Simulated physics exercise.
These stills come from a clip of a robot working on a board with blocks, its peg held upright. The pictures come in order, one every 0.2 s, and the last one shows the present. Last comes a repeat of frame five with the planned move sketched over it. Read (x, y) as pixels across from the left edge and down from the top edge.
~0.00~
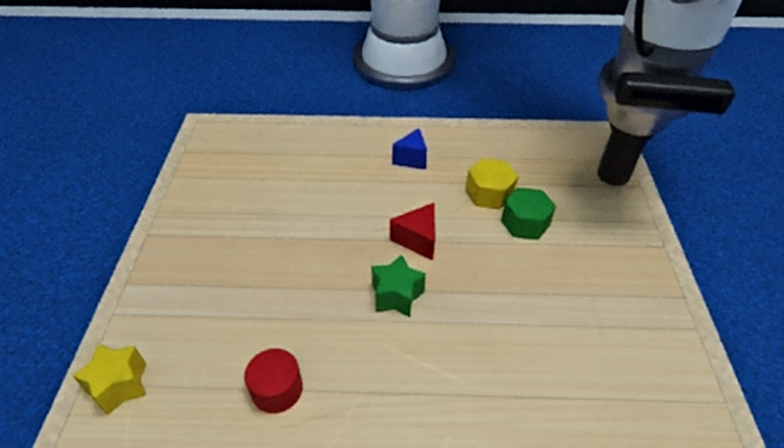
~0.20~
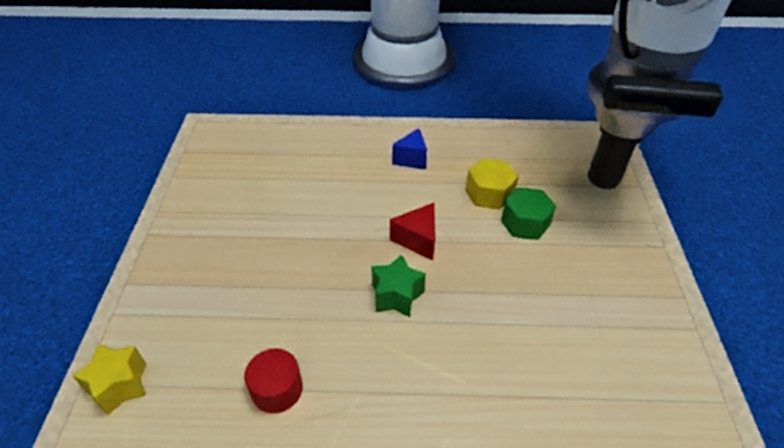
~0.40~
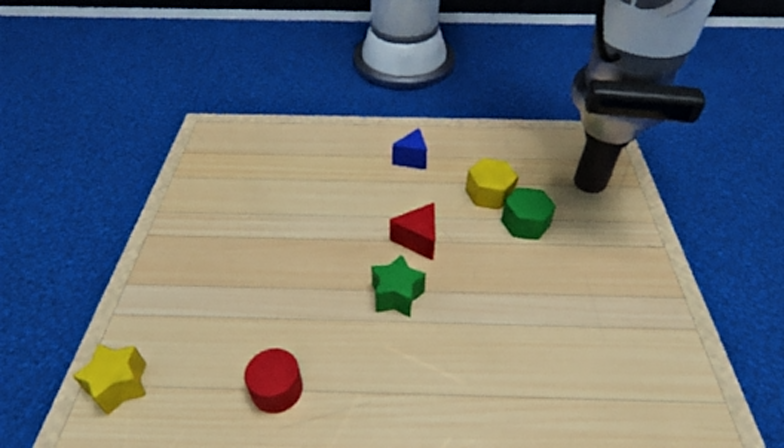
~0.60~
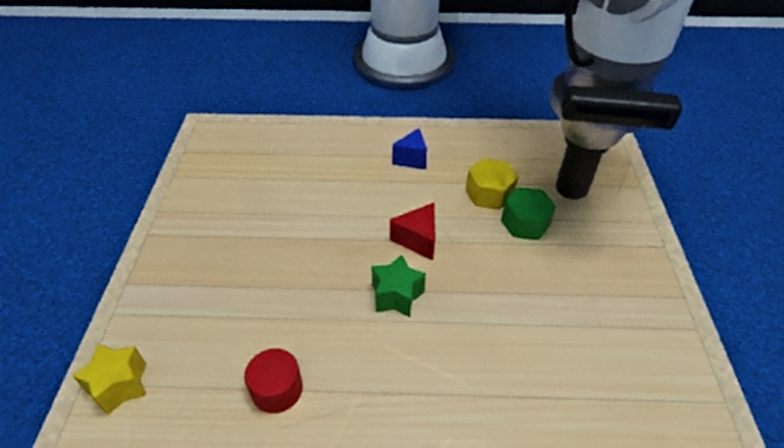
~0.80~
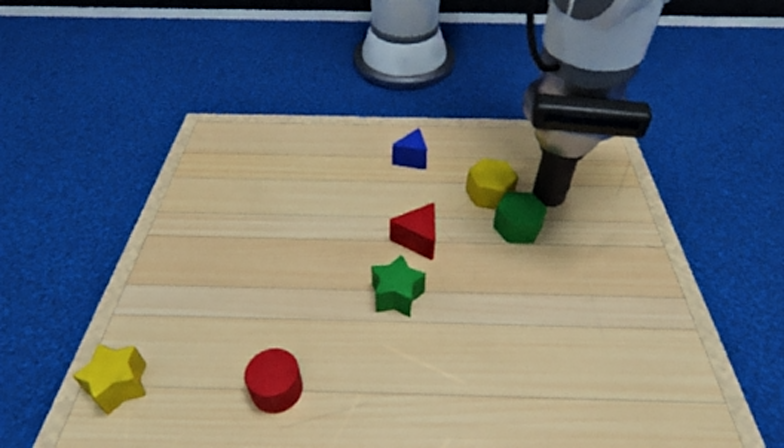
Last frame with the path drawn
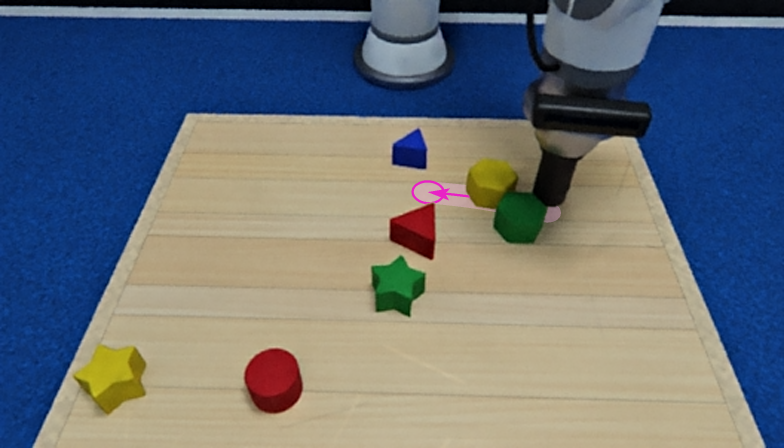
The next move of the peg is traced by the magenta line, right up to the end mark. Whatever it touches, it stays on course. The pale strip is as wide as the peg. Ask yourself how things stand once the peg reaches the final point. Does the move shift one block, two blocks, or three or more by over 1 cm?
Three or more blocks move.
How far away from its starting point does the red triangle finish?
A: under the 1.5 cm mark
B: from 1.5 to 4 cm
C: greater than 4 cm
A.
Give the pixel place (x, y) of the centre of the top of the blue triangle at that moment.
The middle of its top is at (395, 126).
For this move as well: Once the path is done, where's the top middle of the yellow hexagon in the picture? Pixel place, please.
I expect it at (415, 148).
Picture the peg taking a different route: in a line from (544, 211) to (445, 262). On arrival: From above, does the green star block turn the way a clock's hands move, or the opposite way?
From above, it turns clockwise.
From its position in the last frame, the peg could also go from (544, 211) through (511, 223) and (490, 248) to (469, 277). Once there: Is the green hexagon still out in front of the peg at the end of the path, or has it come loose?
It holds its place in front.
Drawn move, from (544, 211) through (486, 199) to (428, 192).
On the path given first. One third of the way, peg at (508, 188); yellow hexagon at (474, 167); green hexagon at (505, 209), turned 40° anticlockwise.
Two thirds of the way, peg at (467, 182); blue triangle at (410, 138); yellow hexagon at (440, 157), turned 15° clockwise; green hexagon at (505, 209), turned 45° anticlockwise.
At the end, peg at (429, 178); blue triangle at (395, 126); red triangle still; yellow hexagon at (415, 148), turned 40° clockwise; green hexagon at (505, 209), turned 45° anticlockwise.
